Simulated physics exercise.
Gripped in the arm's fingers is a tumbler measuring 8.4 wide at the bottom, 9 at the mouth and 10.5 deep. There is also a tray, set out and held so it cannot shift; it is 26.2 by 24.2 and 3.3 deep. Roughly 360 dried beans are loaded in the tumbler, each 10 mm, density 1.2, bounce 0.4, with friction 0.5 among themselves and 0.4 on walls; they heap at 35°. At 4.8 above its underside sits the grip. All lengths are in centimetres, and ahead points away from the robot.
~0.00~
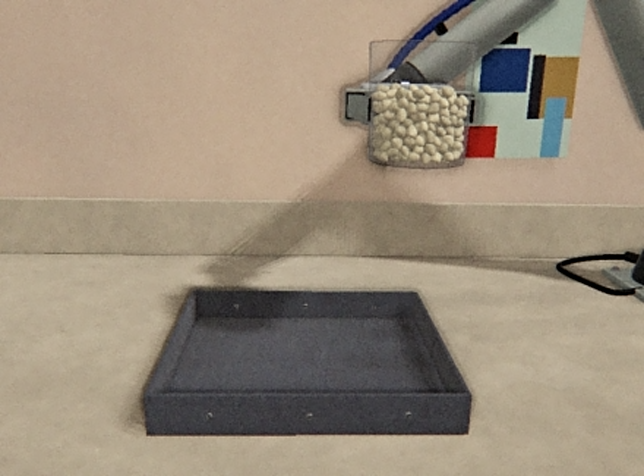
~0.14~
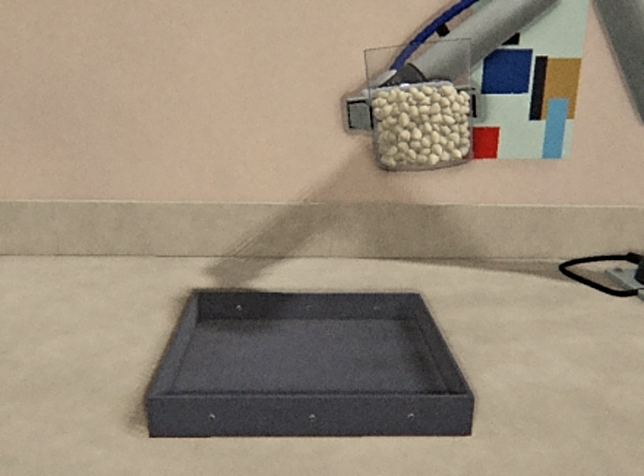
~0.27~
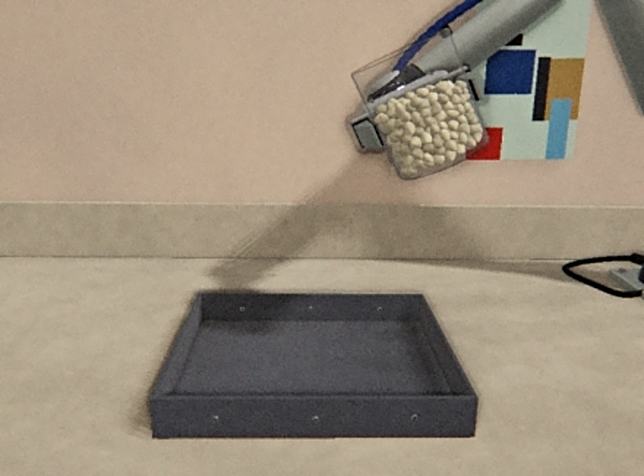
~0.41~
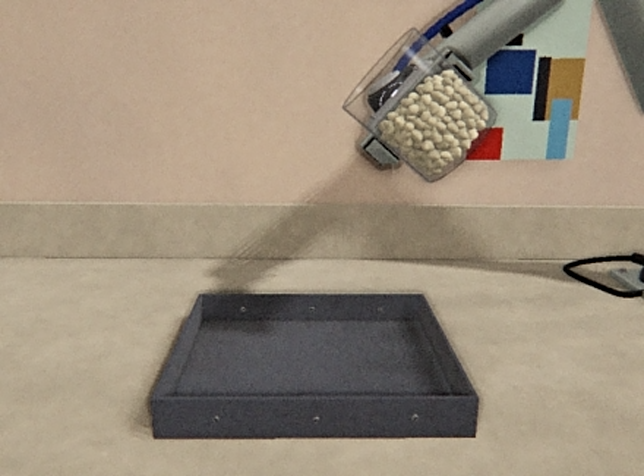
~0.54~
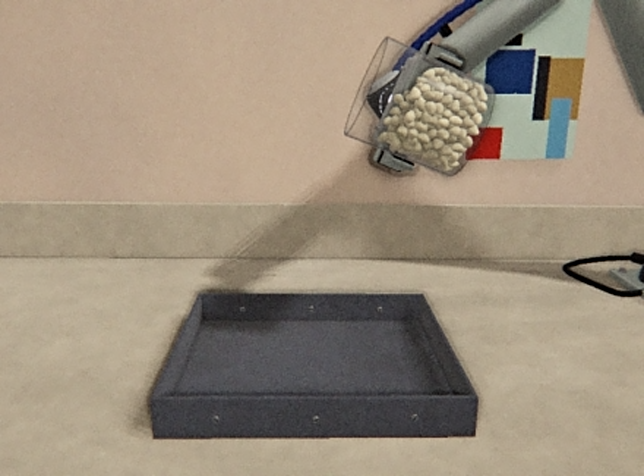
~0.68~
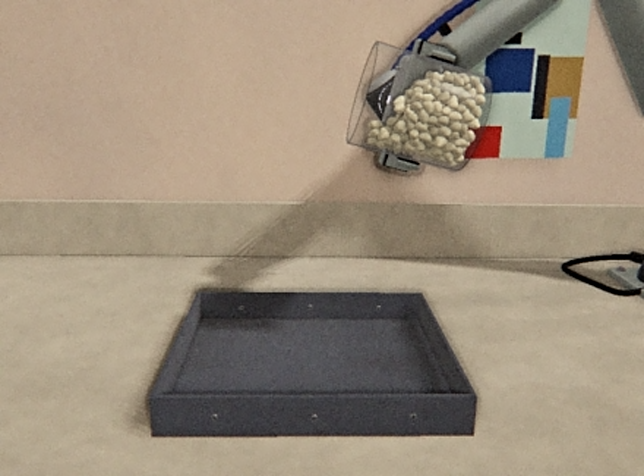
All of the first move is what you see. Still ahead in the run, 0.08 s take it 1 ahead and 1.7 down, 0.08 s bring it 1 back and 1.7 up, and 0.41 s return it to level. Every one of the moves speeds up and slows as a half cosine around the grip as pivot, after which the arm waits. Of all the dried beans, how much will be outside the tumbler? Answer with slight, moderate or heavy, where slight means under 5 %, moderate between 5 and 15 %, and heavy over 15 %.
Slight, under 5 %.
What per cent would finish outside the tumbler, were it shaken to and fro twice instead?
Then roughly 0 percent.
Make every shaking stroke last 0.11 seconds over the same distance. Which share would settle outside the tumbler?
That gives about 0 percent.
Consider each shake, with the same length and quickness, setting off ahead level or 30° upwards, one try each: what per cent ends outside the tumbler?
About 10 and 10 per cent.
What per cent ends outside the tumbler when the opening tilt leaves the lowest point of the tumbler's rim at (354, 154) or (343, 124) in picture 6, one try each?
About 5 and 0 %.
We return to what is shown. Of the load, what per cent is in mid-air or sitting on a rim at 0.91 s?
About 0 %.
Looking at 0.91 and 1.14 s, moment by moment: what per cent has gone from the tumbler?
I'd put it near 0 percent first and near 0 percent later.
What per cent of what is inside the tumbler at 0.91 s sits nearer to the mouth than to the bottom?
Something near 30 per cent is there.
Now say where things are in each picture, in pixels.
In the first frame, the tumbler middle at (419, 105), level; upper third of the load around (420, 103), from x 375 to 460, top at y 90; 363 in the tumbler.
In the second frame, the tumbler middle at (421, 106), tilted 7° forward; upper third of the load around (424, 104), from x 380 to 465, top at y 90.
In the third frame, the tumbler middle at (422, 108), tilted 26° forward; upper third of the load around (434, 104), from x 380 to 475, top at y 85.
In the fourth frame, the tumbler middle at (421, 109), tilted 49° forward; upper third of the load around (442, 100), from x 385 to 485, top at y 75.
In the fifth frame, the tumbler middle at (419, 110), tilted 68° forward; upper third of the load around (441, 95), from x 385 to 480, top at y 70.
In the sixth frame, the tumbler middle at (418, 109), tilted 75° forward; upper third of the load around (441, 95), from x 375 to 480, top at y 75; 363 in the tumbler.
After 0.91 s, tilted 70° forward, highest piece 29 above the table; 363 in the tumbler.
After 1.14 s, tilted 13° forward, highest piece 31 above the table; 363 in the tumbler.
After 1.45 s, level, highest piece 31 above the table; 363 in the tumbler.
After 2.50 s, level, highest piece 31 above the table; 363 in the tumbler.
In the end, 363 in the tumbler. That is 0 % outside the tumbler.
